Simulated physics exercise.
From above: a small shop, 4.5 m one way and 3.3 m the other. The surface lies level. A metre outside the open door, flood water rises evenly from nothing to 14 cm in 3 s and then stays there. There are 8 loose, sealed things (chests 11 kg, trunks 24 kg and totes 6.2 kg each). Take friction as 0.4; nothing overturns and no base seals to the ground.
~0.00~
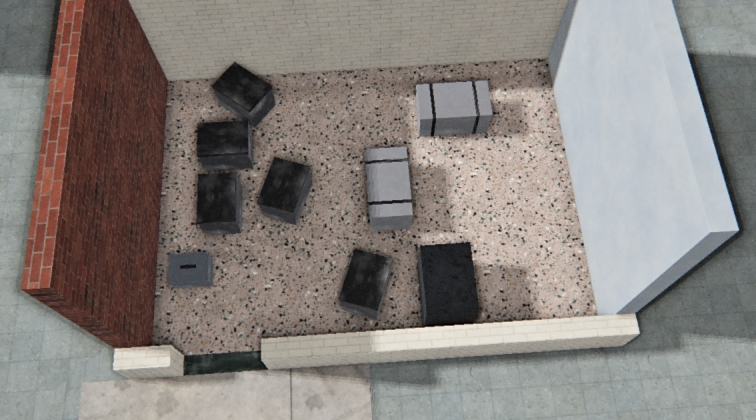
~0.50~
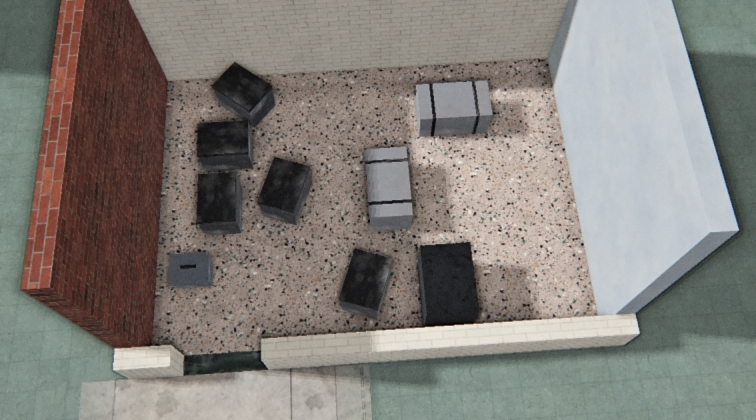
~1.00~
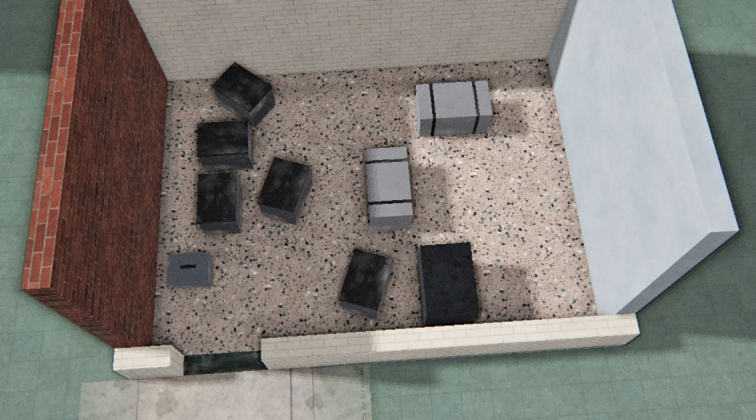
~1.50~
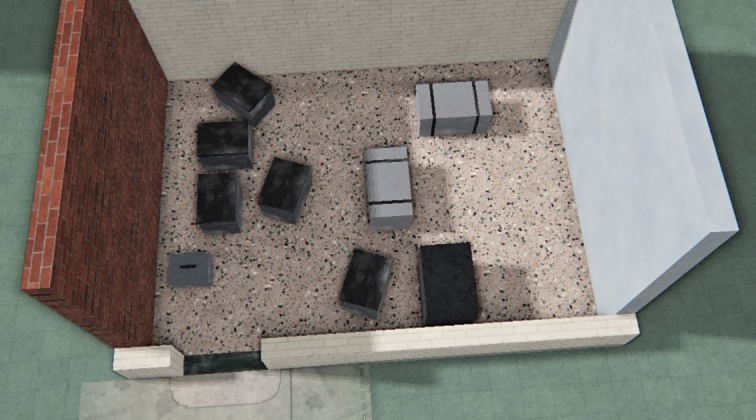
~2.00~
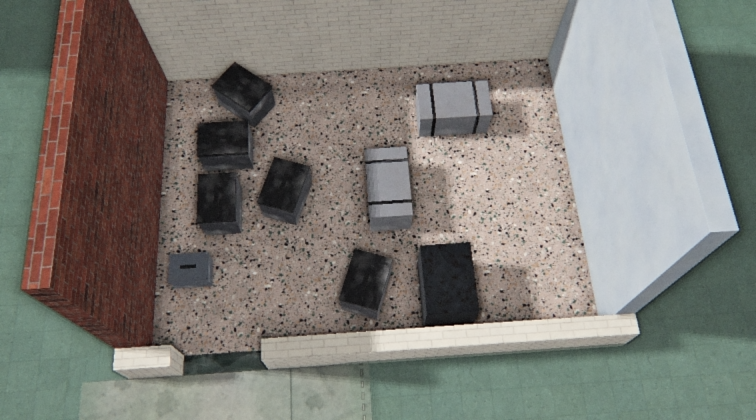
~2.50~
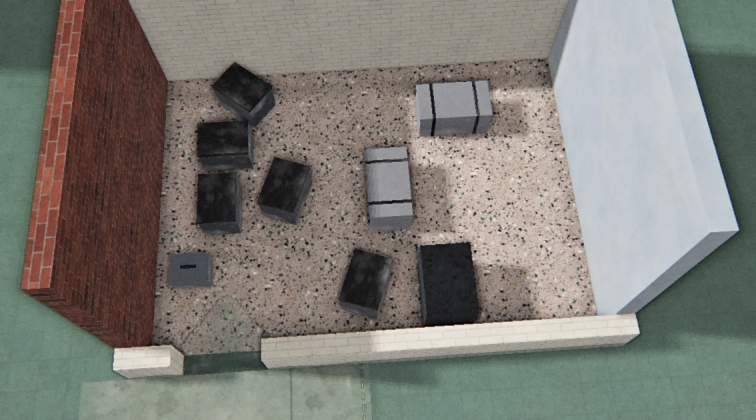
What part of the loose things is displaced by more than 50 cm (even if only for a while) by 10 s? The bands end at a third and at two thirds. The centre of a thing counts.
That comes to from one to two thirds.
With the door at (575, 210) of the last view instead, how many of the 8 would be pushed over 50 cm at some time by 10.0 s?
In that case 0 of them.
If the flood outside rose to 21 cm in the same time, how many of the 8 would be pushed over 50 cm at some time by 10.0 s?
In that case 6 of them.
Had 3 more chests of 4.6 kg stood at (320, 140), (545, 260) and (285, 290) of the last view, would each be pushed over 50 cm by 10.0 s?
In turn: Over, under, over.
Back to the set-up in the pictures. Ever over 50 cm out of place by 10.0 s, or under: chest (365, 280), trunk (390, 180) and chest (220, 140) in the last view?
In turn: Short of it, short of it, over.
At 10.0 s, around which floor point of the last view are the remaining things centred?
Near (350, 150).
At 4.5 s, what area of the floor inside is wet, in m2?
Roughly 4.0 m2.
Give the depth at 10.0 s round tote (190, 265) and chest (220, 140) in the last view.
About 7 and 7 cm.
After 3.5 s 0 of 8 are over 50 cm from their spots; 0 afloat.
After 4.5 s 1 of 8 are over 50 cm from their spots; 0 afloat.
After 7.0 s 2 of 8 are over 50 cm from their spots; 3 afloat.
After 10.0 s 5 of 8 are over 50 cm from their spots, and 5 have been at some point; 5 afloat.
